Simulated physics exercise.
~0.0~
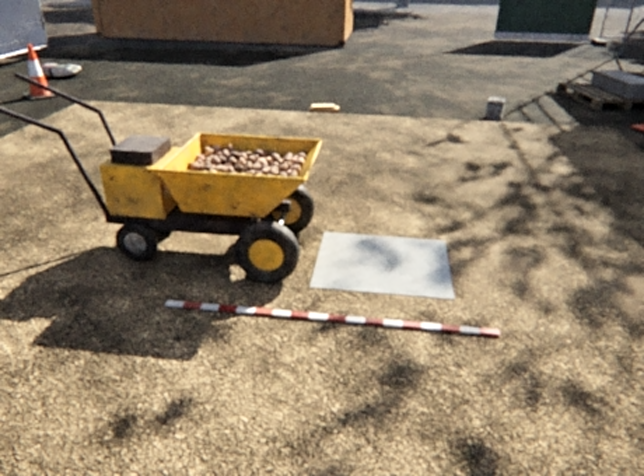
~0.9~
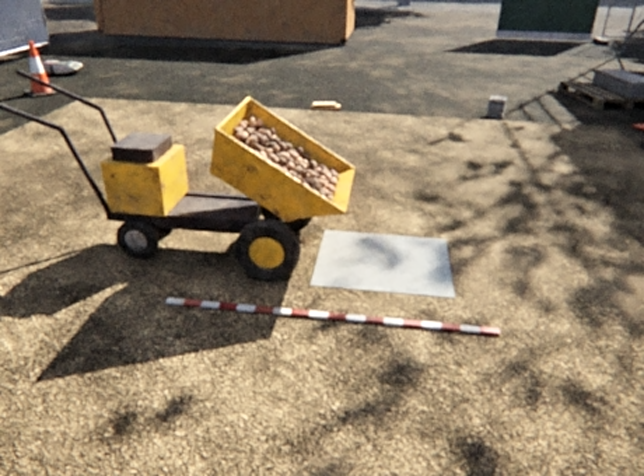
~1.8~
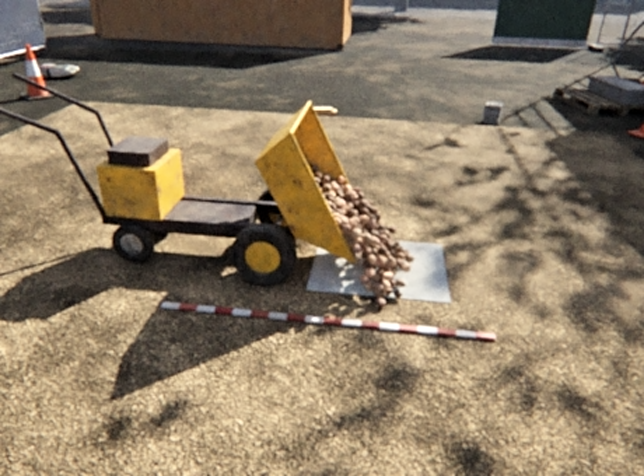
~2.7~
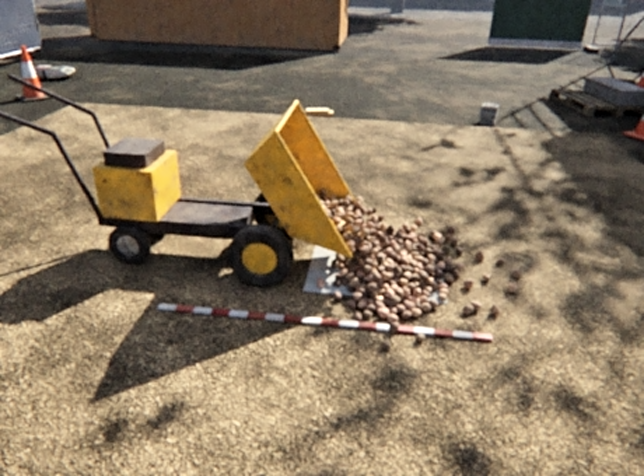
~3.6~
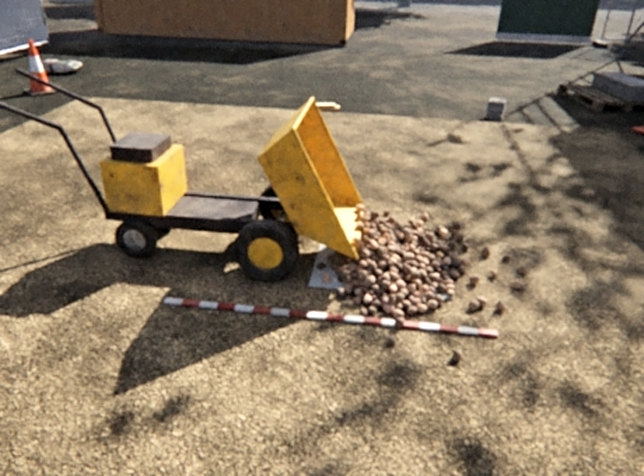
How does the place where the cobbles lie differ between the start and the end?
At the start the cobbles sit in the barrow's yellow tray. By the end they lie on the ground to the right of it, heaped mostly over the pale sheet with some strewn past its edges.
